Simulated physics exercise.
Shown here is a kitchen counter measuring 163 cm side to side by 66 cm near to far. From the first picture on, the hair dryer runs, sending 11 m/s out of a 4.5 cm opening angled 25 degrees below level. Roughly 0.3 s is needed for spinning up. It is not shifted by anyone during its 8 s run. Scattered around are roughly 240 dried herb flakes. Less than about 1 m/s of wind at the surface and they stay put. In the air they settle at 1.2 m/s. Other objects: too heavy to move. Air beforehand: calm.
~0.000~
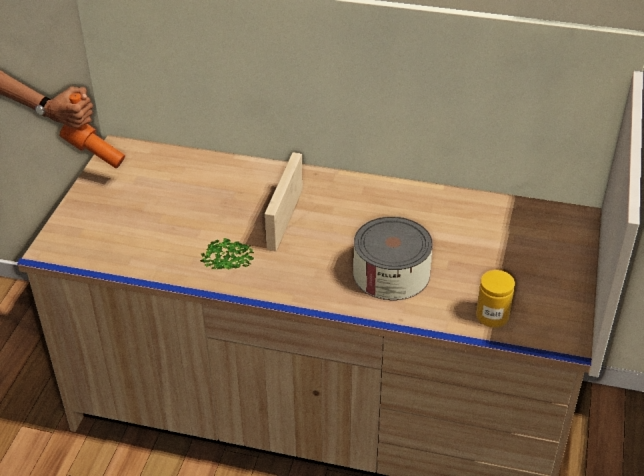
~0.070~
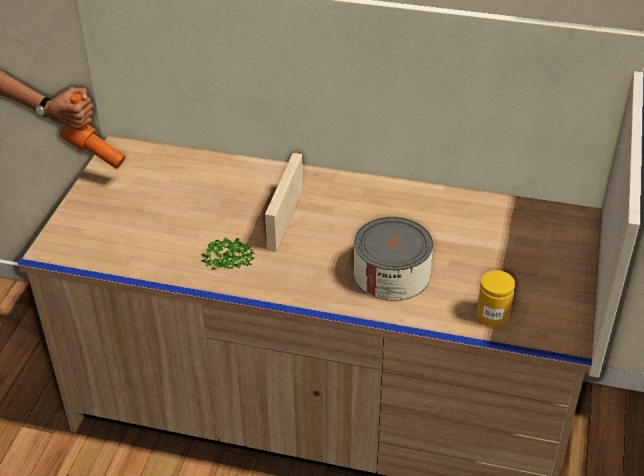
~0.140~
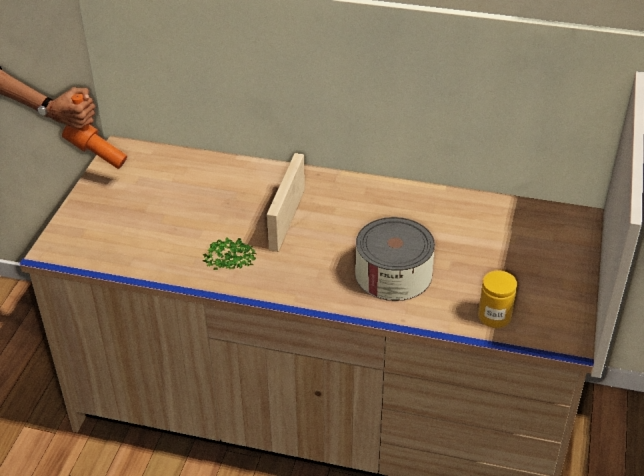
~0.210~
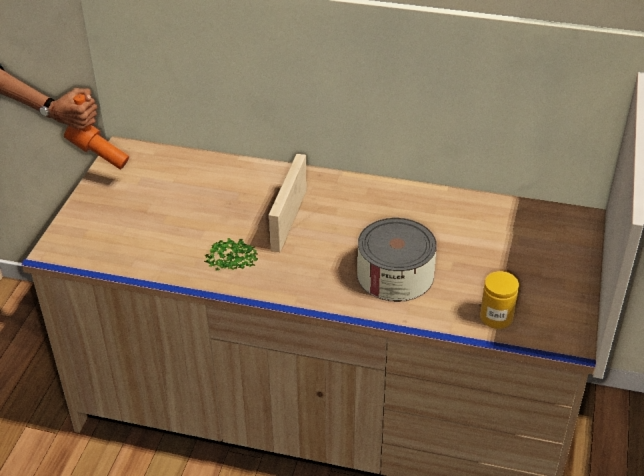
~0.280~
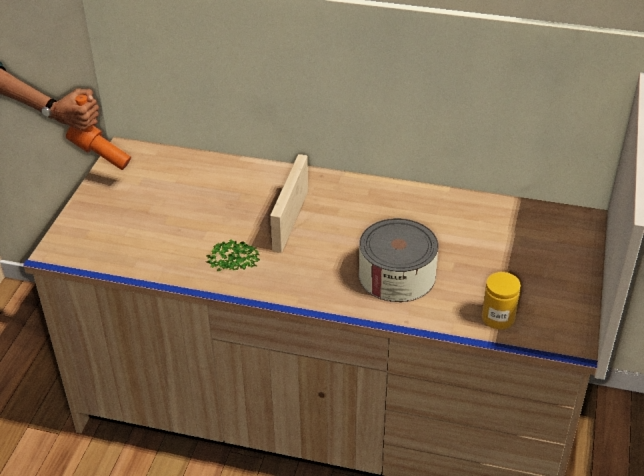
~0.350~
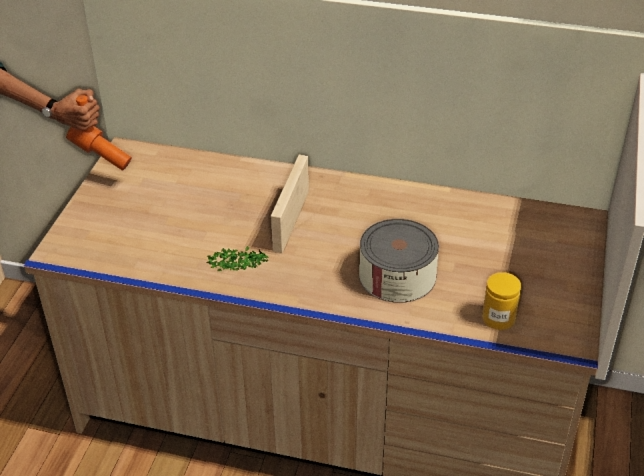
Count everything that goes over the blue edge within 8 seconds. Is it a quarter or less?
Quarter exceeded.
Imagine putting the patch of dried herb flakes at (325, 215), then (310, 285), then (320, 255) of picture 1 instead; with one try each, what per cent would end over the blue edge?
0 %, 40 %, 5 %.
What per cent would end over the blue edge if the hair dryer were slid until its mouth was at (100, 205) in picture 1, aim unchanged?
Then around 30 percent.
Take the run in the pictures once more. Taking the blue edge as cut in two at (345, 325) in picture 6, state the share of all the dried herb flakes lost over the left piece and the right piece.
My take is close to 80 percent on the left side and near 20 percent on the right.
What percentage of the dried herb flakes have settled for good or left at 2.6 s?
It comes to some 100 per cent.
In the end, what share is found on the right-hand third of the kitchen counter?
About 0 percent.
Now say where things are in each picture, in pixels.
In the first frame, the middle of the dried herb flakes is near (228, 254), none has stirred yet and the mouth of the hair dryer is at (121, 162).
In the second frame, the middle of the dried herb flakes is near (228, 254), none has stirred yet and the blue edge is centred on (289, 313).
In the third frame, the middle of the dried herb flakes is near (230, 254), none has stirred yet, the top of a board is at (286, 183) and the top of a large tin is at (395, 242).
In the fourth frame, the middle of the dried herb flakes is near (232, 255) and none has stirred yet.
In the fifth frame, the middle of the dried herb flakes is near (233, 256) and none has stirred yet.
In the sixth frame, the middle of the dried herb flakes is near (239, 260), the farthest in sight from the hair dryer is at (267, 261) and about 35 % have left their places.
After 1.6 s, 100 % are over the blue edge; 100 % have settled or left.
After 2.6 s, 100 % are over the blue edge; 100 % have settled or left.
After 4.4 s, 100 % are over the blue edge; 100 % have settled or left.
After 8.0 s, at the end, 100 % are over the blue edge.
